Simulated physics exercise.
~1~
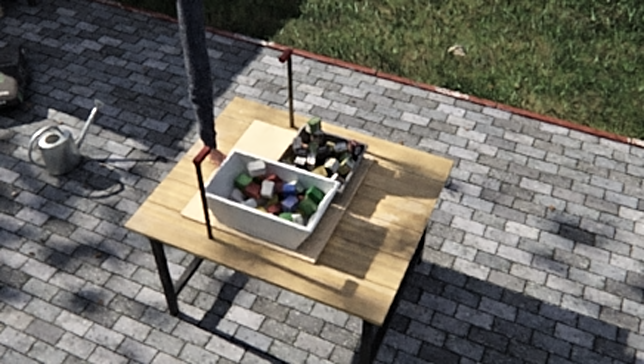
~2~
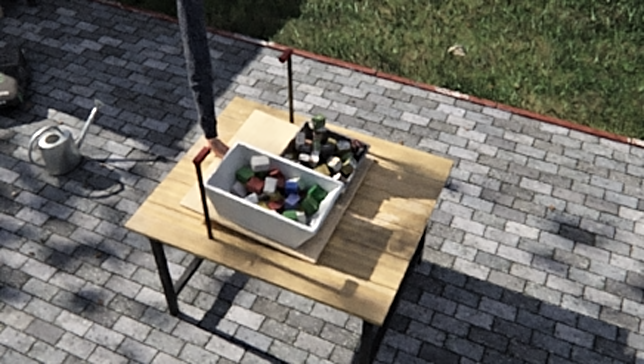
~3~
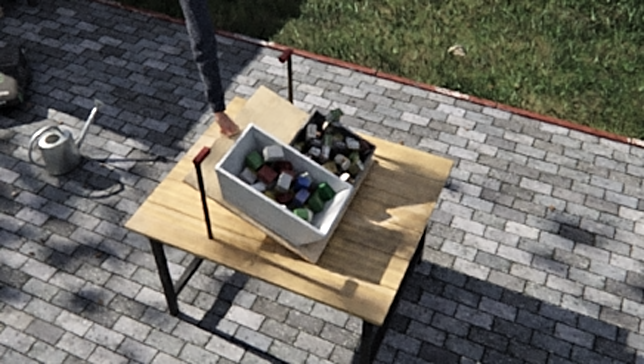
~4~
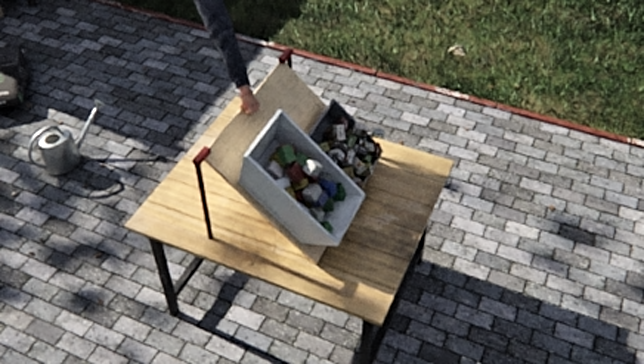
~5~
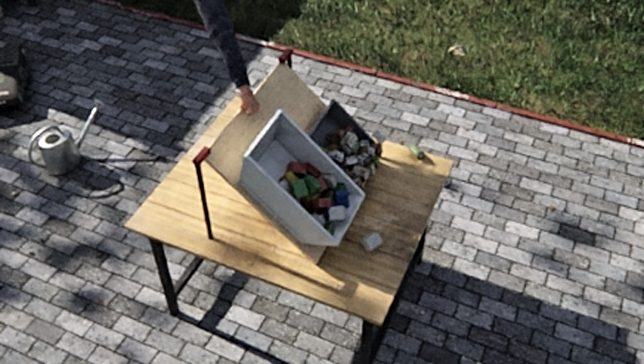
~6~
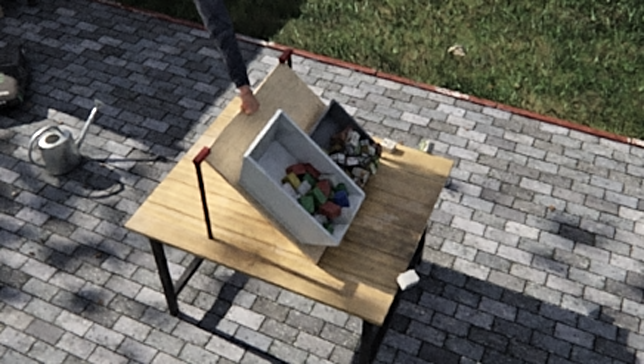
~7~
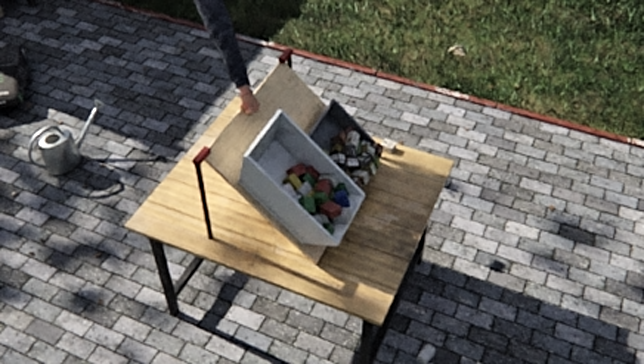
A hand reaches down from the top to the left end of a pale board on a wooden table, seen from above on grey paving beside grass, with a watering can at left. On the board sit a white crate of colourful blocks and, behind it, a grey crate of small cartons. The hand lifts the board's left end, tilting both crates steeply to the right until it halts at the stops. The contents slump to the low ends, and a few pieces spill onto the table. Some tumble off, while most stay inside the still-tilted crates.
